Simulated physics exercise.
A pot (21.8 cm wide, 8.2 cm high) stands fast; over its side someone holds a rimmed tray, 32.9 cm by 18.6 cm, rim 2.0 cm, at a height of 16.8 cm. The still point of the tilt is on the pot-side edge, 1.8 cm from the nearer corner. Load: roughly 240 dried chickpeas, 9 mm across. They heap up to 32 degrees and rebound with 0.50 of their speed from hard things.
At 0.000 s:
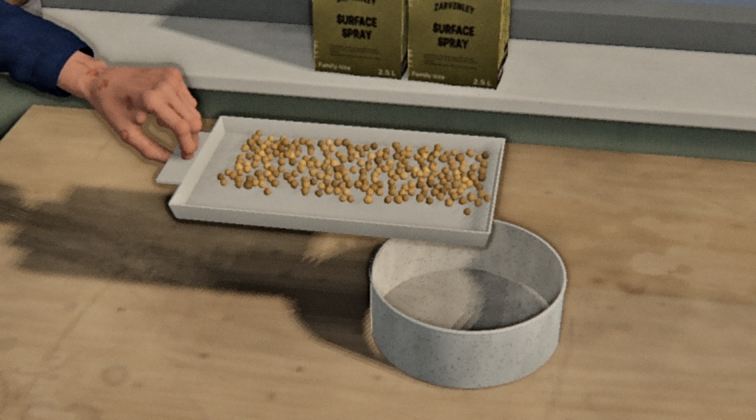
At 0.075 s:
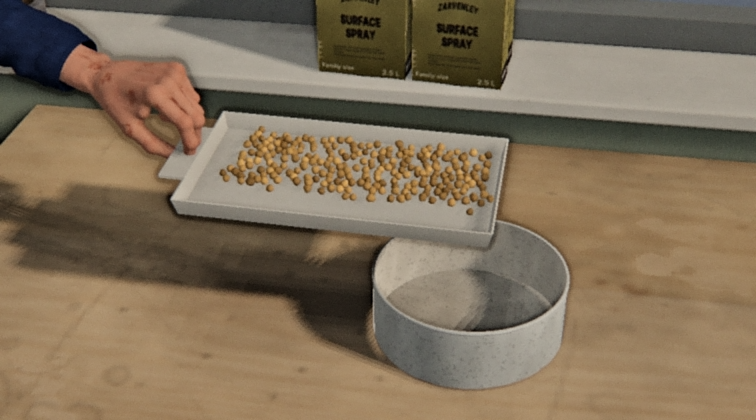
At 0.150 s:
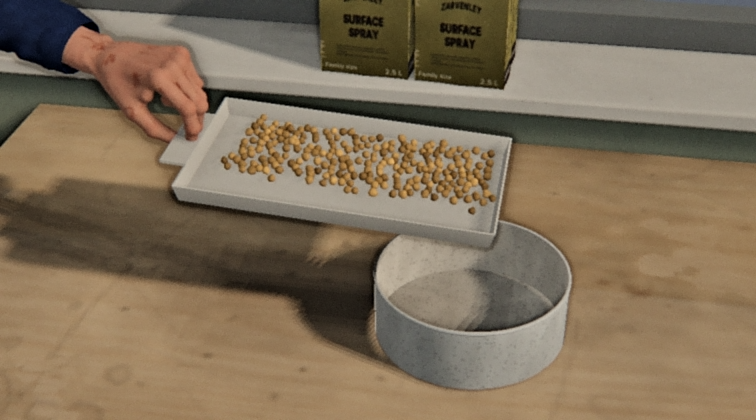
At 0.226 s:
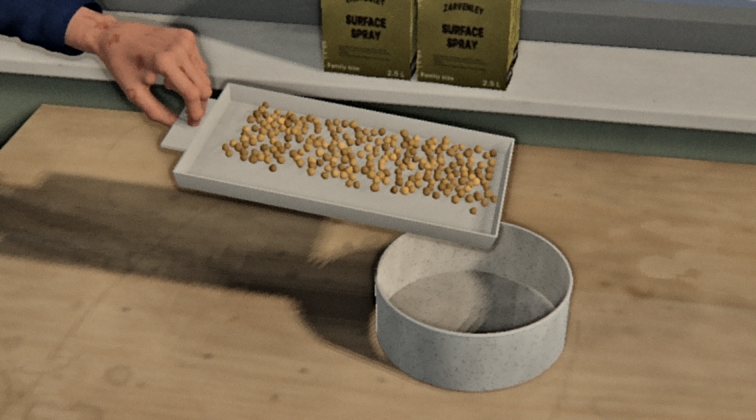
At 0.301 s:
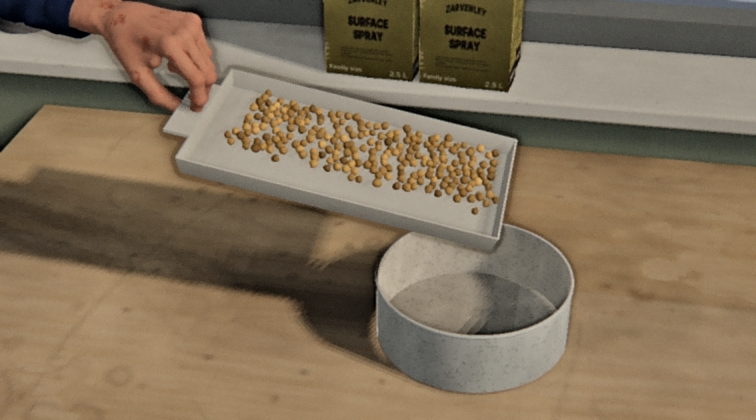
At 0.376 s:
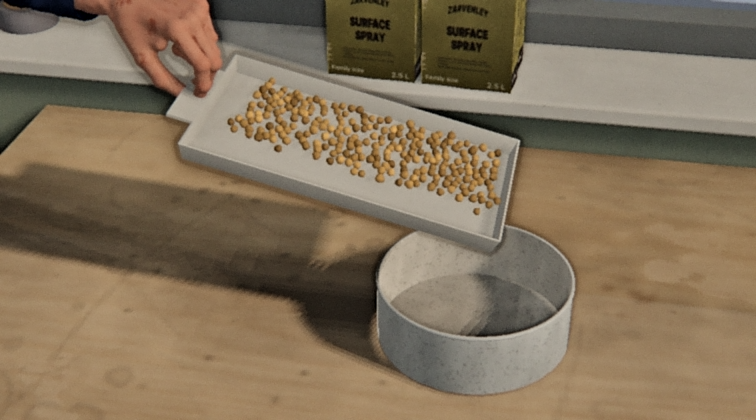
A hand slowly tilts a pale tray of chickpeas, raising its left end beside a round pot.
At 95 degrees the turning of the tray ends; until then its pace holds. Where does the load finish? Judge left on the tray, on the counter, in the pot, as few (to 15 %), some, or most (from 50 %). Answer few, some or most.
Tray: Few, counter: Some, pot: Most.
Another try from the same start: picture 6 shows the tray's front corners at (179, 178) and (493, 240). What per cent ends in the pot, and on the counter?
Pot 20, counter 80.
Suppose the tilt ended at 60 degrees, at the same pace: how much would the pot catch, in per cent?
It would be near 5 per cent.
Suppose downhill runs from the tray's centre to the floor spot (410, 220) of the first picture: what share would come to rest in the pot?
Some 30 per cent.
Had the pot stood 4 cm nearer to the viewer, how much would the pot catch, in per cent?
Then about 60 per cent.
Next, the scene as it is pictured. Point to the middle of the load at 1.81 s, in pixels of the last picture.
At about (504, 159).
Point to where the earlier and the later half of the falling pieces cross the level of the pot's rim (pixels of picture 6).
At about (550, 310), then at (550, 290).
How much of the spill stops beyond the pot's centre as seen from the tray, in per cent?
Some 100 per cent.
After 1.24 s, tilt 52 degrees; the tray holds 100 %, the pot 0 %.
After 1.81 s, tilt 77 degrees; the tray holds 95 %, the pot 0 %.
After 2.44 s, tilt 95 degrees; the tray holds 5 %, the pot 45 %.
By 3.1 s all is still; tray 0 %, counter 35 %, pot 65 %.
